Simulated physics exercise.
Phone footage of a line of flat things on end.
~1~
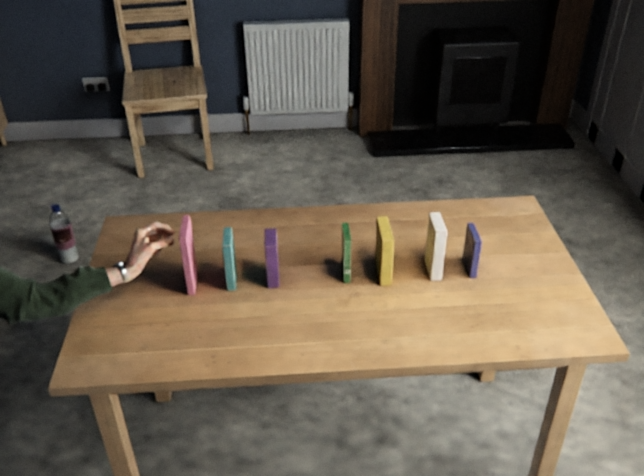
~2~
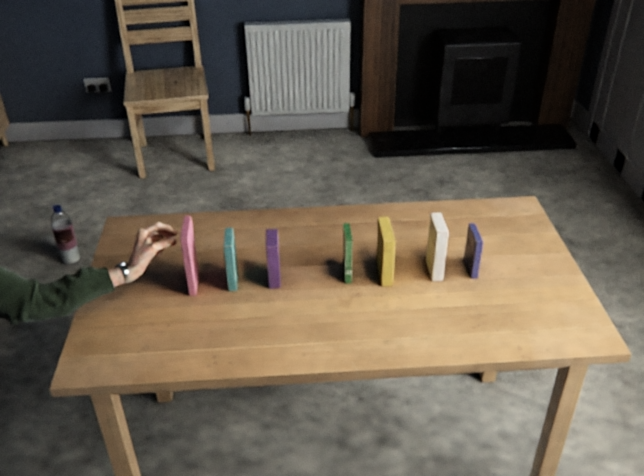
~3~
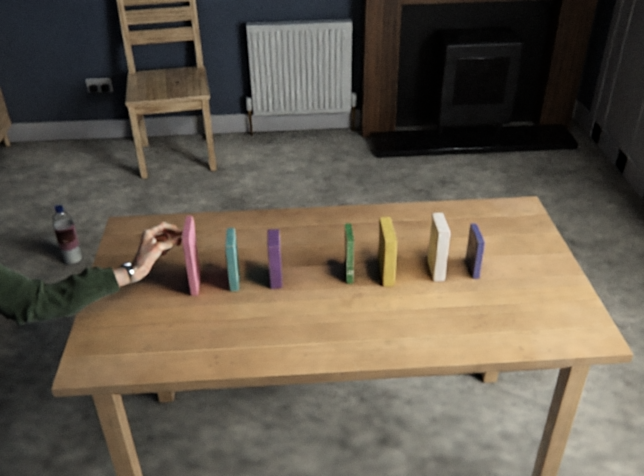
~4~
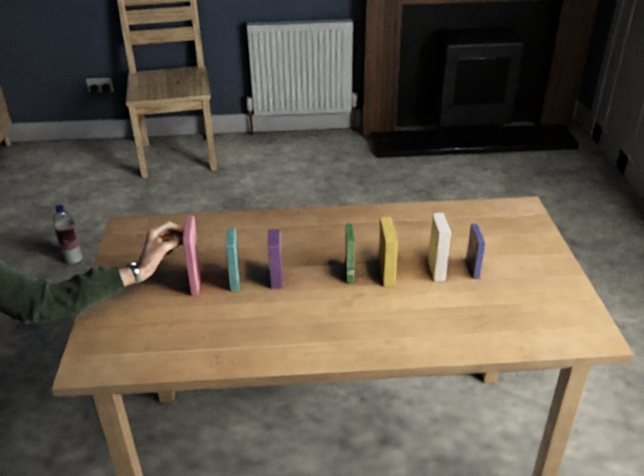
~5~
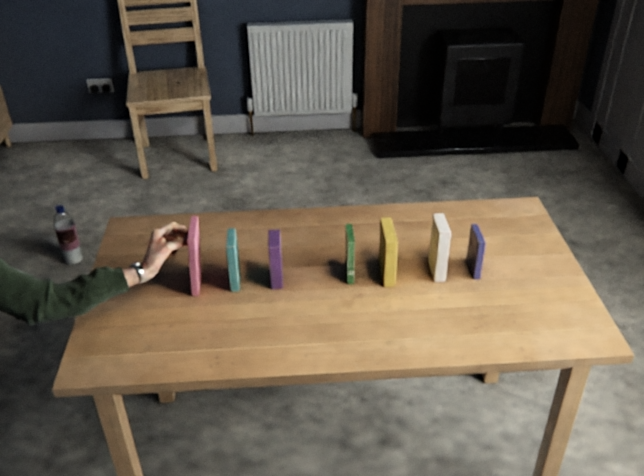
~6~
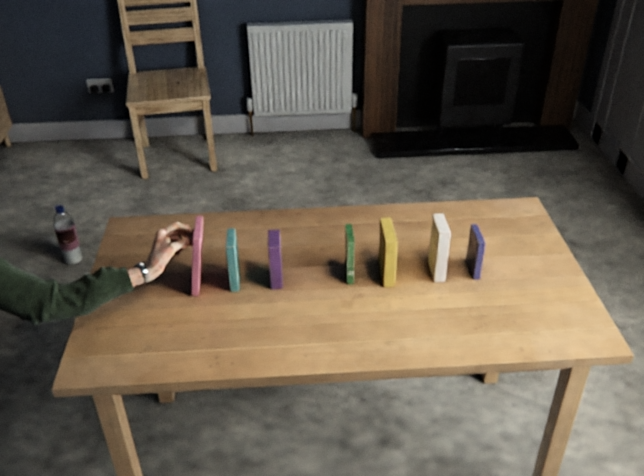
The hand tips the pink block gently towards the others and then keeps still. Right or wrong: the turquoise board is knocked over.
Right.
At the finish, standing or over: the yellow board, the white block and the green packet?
The yellow board stays up, the white block stays up and the green packet stays up.
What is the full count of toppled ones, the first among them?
3.
Then, 0.40 s past the last view, pink block 51° over; turquoise board rocked 30° from its first pose near (248, 261).
Then, 0.50 s past the last view, pink block 66° over; turquoise board rocked 54° from its first pose near (257, 265); purple board rocked 22° from its first pose.
Then, 0.60 s past the last view, pink block 77° over; turquoise board on its side near (263, 272); purple board on its side.
Finally, down or leaning hard on the table, turquoise board and purple board; the other 3 still in place. Final places as the last picture's camera would see them, turquoise board near (265, 272).
